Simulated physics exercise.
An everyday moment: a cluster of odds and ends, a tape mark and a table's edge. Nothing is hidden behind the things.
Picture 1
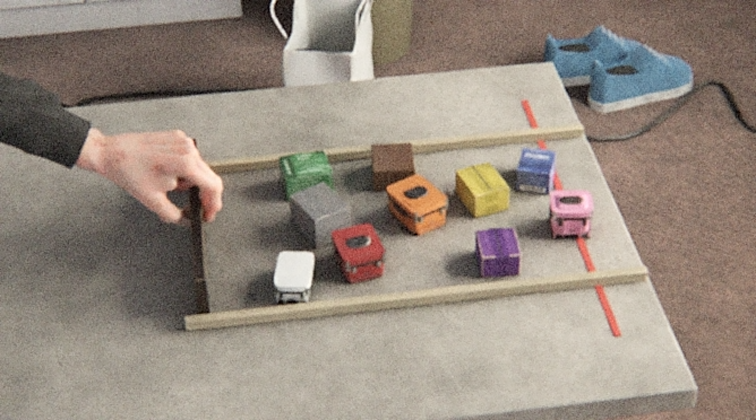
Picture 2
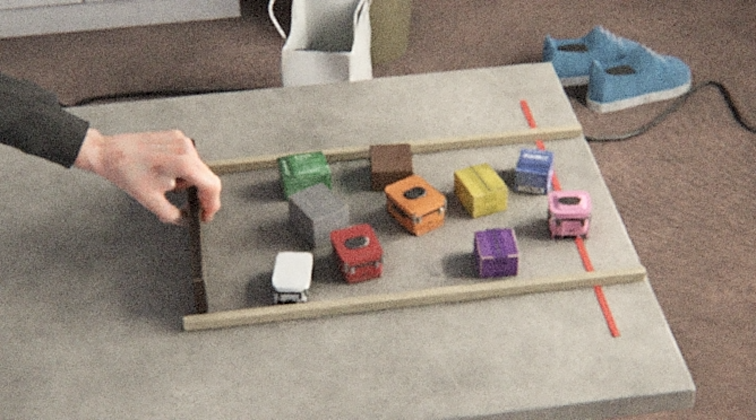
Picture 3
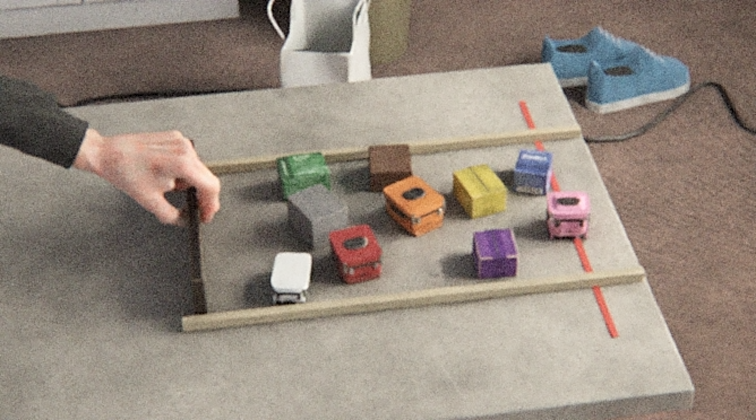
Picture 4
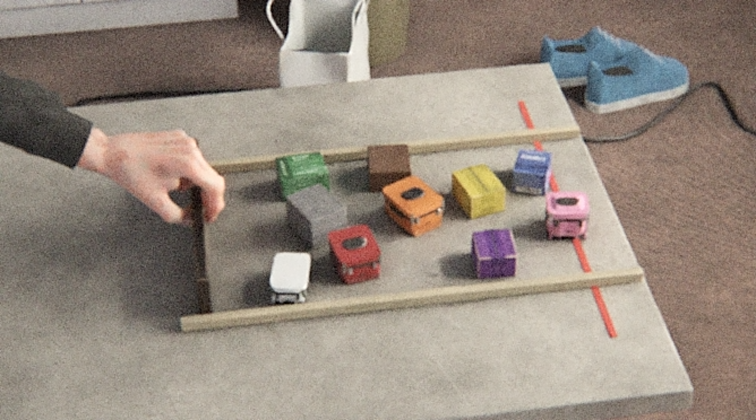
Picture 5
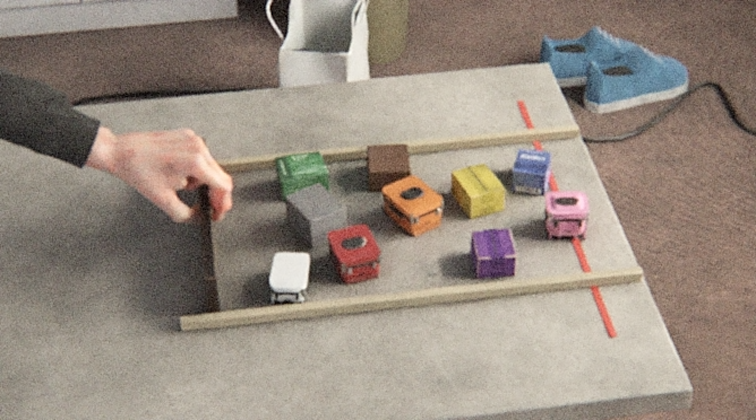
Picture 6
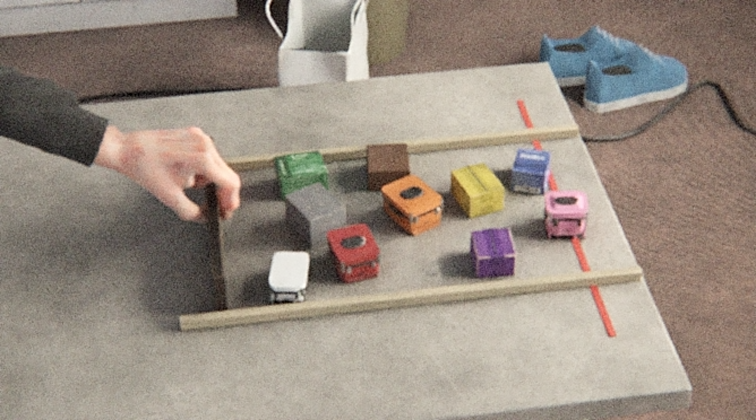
A hand held a dark board upright between two wooden rails on a grey table and slid it slightly right, while the colorful little blocks and cases ahead of it stayed put.
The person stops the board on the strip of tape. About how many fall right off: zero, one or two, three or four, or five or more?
In the end the number that fall off is five or more.
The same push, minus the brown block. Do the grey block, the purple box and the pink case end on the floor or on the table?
The grey block is kept; the purple box falls; the pink case is lost.
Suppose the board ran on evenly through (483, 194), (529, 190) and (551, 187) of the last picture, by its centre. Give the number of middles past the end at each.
Place by place, 1, 4 and 6.
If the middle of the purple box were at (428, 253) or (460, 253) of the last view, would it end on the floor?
In that order, it drops off; drops off.
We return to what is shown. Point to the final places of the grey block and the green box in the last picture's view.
The grey block at (582, 192), the green box at (568, 150).
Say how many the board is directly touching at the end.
3 of them.
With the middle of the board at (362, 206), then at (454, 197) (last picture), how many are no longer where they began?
First 6, then 9.
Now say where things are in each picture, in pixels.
In the first picture, pink case (571, 214); blue box (536, 171); yellow box (482, 190); board (198, 224); tape (566, 205).
In the second picture, blue box (534, 171); red case (357, 254).
In the third picture, yellow box (479, 191); grey block (317, 216).
In the fourth picture, pink case (567, 215); white case (291, 280).
In the fifth picture, blue box (532, 171); brown block (389, 168).
In the sixth picture, pink case (566, 215); blue box (531, 171); yellow box (477, 190); board (215, 222); tape (562, 206).
Soon after, none off yet; pink case at rest near (566, 215); blue box at rest near (531, 171); yellow box at rest near (477, 190).
Then, none off yet; pink case at rest near (566, 215); blue box moved a little near (543, 168); yellow box moved about its own width near (513, 187).
Further on, one off so far; pink case moved about its own width near (614, 211); blue box on its side near (619, 194); yellow box moved well along near (601, 172).
At rest, the number that fall off is five or more; fallen, red case, brown block, orange case, purple box, yellow box, blue box and pink case.
